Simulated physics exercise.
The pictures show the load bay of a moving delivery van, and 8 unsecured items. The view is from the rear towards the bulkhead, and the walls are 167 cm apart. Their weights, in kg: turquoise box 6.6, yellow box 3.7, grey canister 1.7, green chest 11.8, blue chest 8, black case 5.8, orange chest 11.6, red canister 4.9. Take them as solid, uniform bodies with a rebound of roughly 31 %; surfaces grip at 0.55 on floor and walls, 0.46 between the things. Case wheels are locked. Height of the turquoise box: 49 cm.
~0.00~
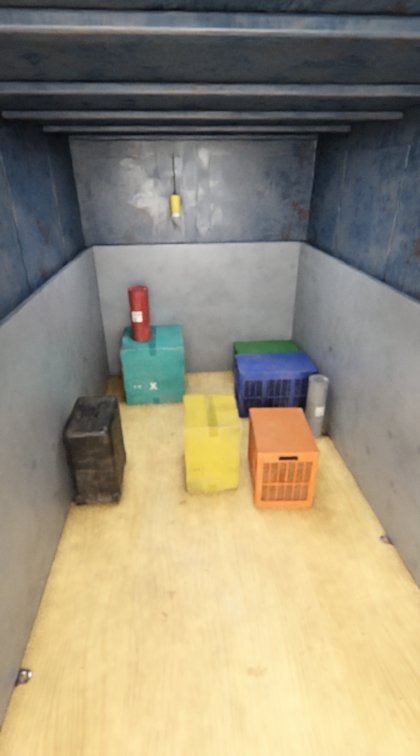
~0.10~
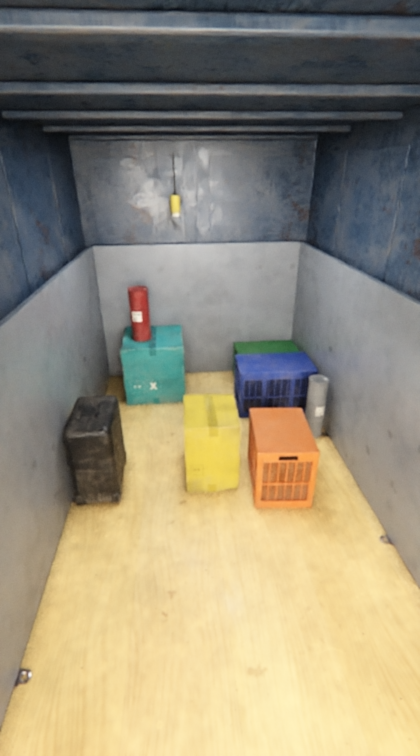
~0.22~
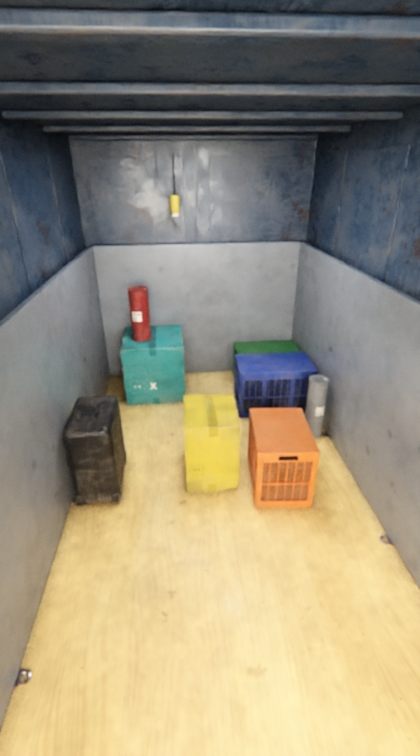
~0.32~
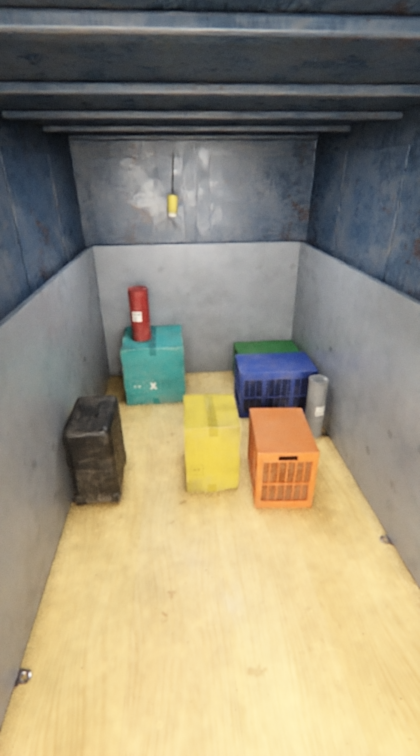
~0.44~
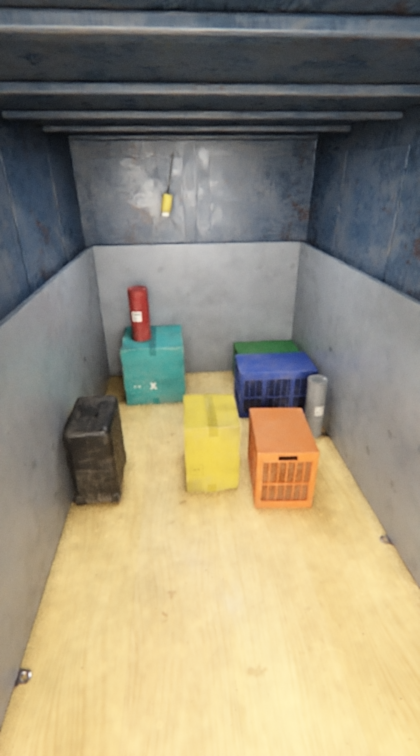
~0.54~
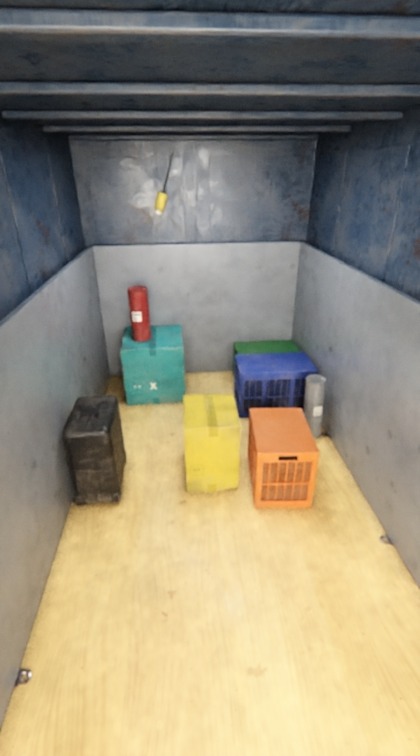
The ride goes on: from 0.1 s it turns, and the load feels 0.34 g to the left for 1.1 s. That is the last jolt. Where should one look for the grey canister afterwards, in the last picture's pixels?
The grey canister comes to rest near (264, 428).
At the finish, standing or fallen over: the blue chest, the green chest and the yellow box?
The blue chest keeps standing; the green chest stays upright; the yellow box keeps standing.
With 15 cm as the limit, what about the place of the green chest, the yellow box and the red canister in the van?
The green chest holds its spot; the yellow box stays put; the red canister holds its spot.
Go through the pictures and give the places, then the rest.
In the first frame, smooth; grey canister (315, 407); turquoise box (155, 364).
In the second frame, smooth; blue chest (273, 384).
In the third frame, force 0.16 g left; black case (98, 448); orange chest (279, 456).
In the fourth frame, force 0.30 g left; red canister (140, 314); turquoise box (155, 364).
In the fifth frame, force 0.34 g left; yellow box (210, 442).
In the sixth frame, force 0.34 g left; grey canister (314, 407); blue chest (273, 384).
After 0.94 s, force 0.34 g left; grey canister 42° off upright near (292, 409).
After 1.04 s, force 0.22 g left; grey canister 73° off upright near (276, 420).
In the end (1.7 s), toppled in the van, grey canister; the other 7 under 15 cm from the start. At the end, from the last picture's camera, grey canister near (264, 428).
